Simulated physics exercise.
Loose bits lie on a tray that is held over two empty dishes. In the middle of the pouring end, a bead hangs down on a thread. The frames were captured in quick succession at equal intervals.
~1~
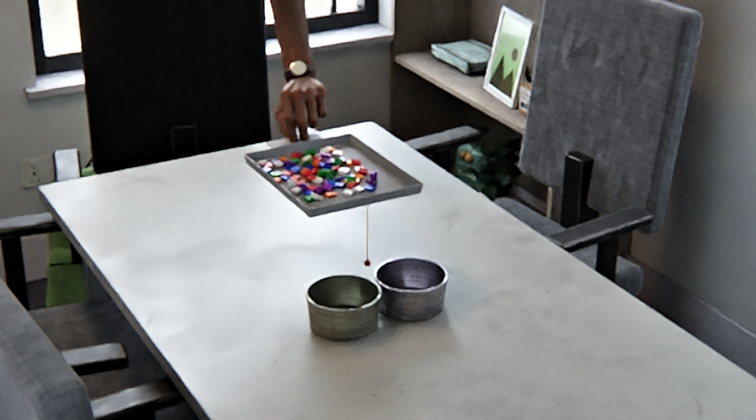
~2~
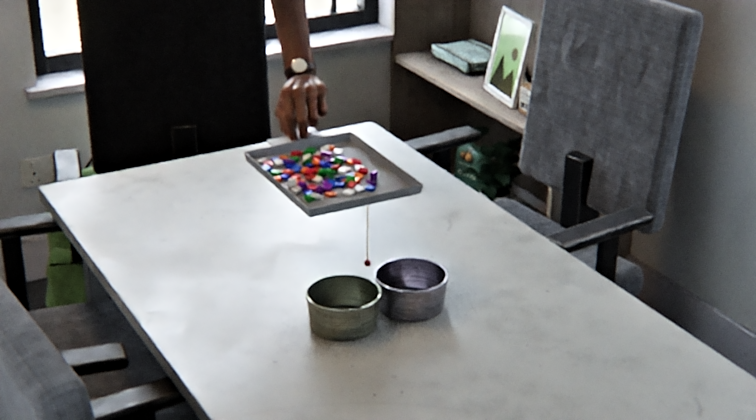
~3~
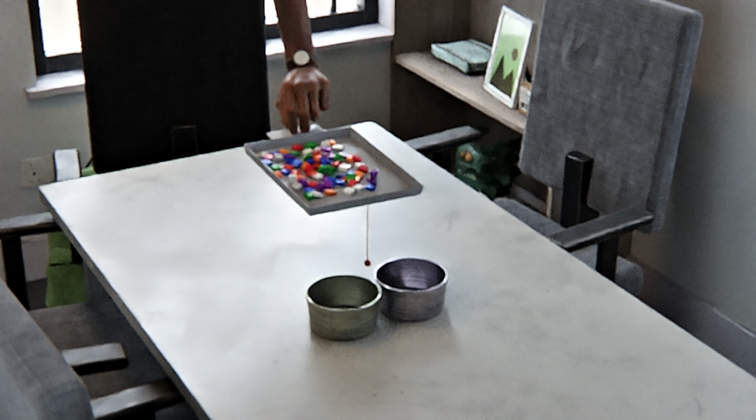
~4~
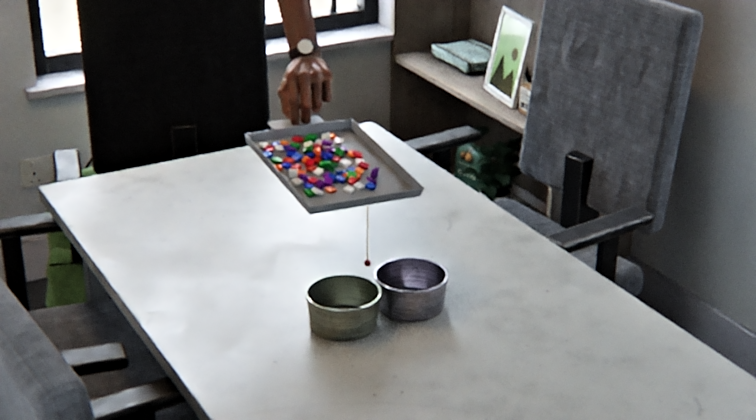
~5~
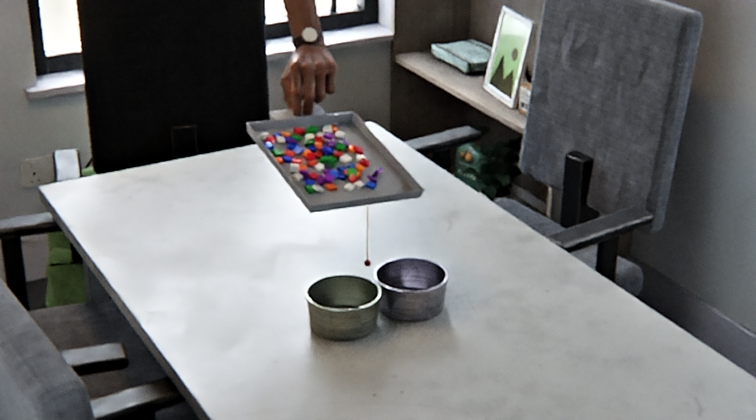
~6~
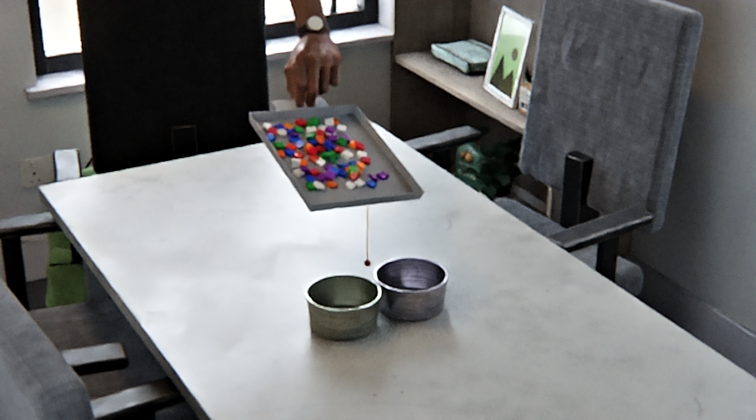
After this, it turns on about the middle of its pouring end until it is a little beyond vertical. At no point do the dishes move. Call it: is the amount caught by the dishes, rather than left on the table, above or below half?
Above half.
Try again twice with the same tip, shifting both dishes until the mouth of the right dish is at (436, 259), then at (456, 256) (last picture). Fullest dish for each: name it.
The dish at right, then the dish at left.
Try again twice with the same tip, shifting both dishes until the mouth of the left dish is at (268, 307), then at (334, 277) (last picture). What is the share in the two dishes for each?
About 0 per cent first, then about 70 per cent.
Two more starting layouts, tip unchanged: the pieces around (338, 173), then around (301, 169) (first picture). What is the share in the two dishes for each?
In order, roughly 80 % and 80 %.
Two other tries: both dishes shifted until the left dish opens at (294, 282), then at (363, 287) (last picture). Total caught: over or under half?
The first place gets a lesser share, the second the greater share.
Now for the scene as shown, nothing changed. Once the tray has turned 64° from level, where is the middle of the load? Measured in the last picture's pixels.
In the last view the centre sits at roughly (390, 188).
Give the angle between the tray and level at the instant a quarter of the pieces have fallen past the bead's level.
Angle reached: About 85°.
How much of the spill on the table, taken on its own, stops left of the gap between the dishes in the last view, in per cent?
Reading: Around 10 %.
Just after the last frame, tray tipped steeply; almost all on the tray; just a few in the air.
A moment on, tray tipped past a quarter turn; roughly half on the tray; roughly a third in the right dish; about a tenth outside both; just a few in the air.
Further on, tray tipped past a quarter turn; about a tenth in the left dish; the larger part in the right dish; roughly a quarter outside both.
When it is over, tray tipped past a quarter turn; about a tenth in the left dish; the larger part in the right dish; roughly a quarter outside both.
